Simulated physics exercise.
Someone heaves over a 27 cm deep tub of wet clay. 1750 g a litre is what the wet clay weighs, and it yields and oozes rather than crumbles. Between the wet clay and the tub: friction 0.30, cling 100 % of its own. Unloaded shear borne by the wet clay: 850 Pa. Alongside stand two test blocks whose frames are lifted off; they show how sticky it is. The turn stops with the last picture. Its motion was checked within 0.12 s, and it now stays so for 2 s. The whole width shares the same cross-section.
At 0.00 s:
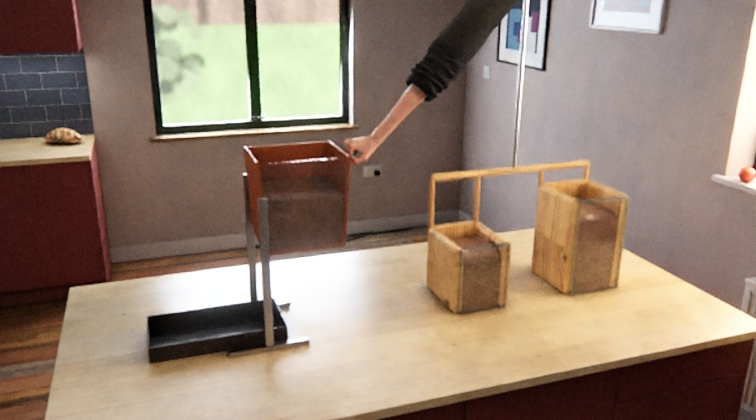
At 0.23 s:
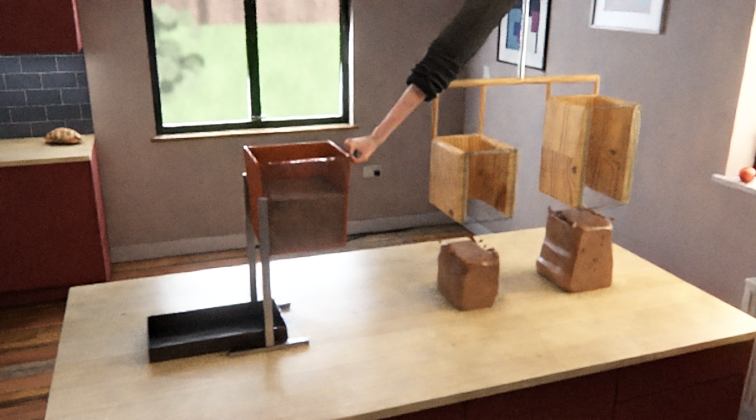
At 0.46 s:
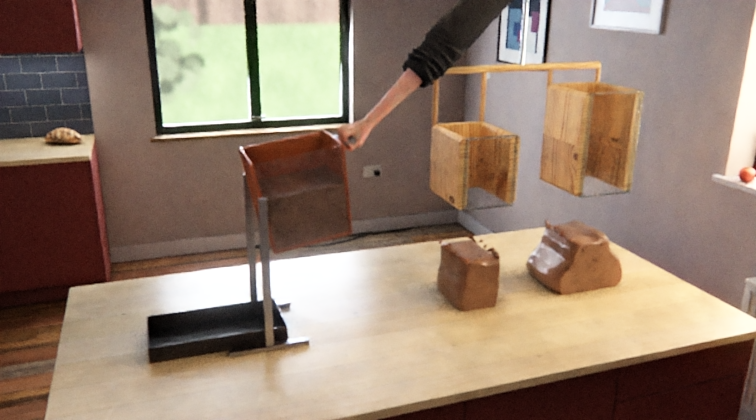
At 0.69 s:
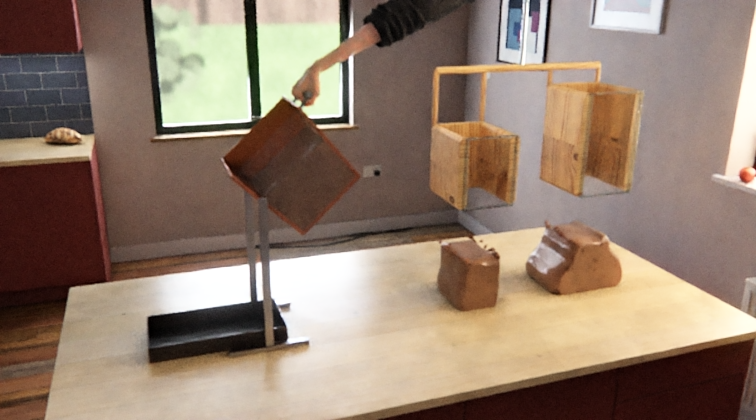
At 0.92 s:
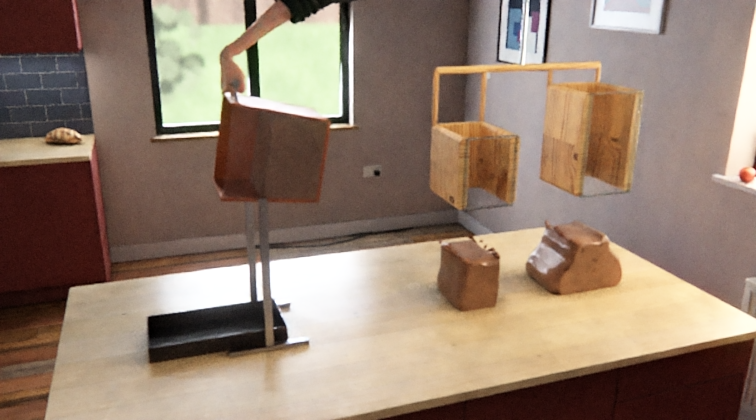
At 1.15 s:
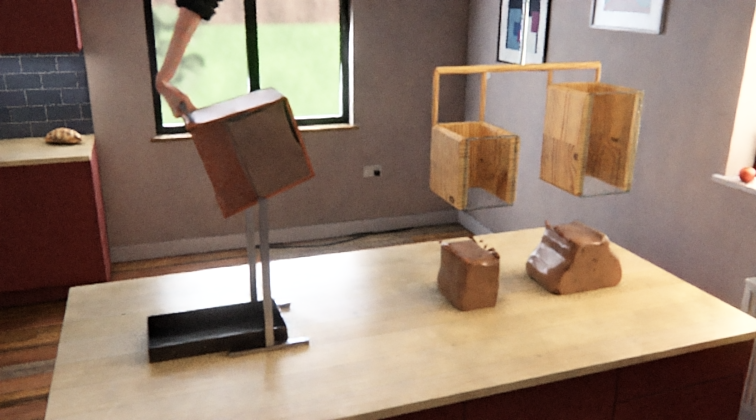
A bare arm in a dark sleeve holds the rim of a reddish-brown tub on a metal stand above a black tray, on a pale wooden counter in a kitchen seen from slightly above. Wooden casings at right lift off two brown clay blocks, and the taller one slumps and bulges. The arm then swings the tub up and over leftward past its side, while the view stays still.
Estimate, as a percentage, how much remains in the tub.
Roughly 46 per cent remains.
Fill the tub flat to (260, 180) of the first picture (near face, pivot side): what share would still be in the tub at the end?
Result: Approx. 35 % remaining in tub.
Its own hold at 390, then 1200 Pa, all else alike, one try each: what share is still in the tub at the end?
The answers, in order, are 35 % and 100 %.
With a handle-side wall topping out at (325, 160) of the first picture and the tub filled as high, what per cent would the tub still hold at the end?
100 %.
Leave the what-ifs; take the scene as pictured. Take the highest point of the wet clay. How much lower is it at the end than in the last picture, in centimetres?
0 cm or so.
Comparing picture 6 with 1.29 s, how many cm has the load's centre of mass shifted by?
Roughly 5 cm.
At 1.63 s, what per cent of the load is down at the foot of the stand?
About 0 %.
By 1.29 s, the tub is at 108 degrees and holds 100 %.
By 1.46 s, the tub is at 108 degrees and holds 77 %.
By 1.63 s, the tub is at 108 degrees and holds 46 %.
By 1.80 s, the tub is at 108 degrees and holds 46 %.
By 3.15 s, at the end, the tub is at 108 degrees and holds 46 %.
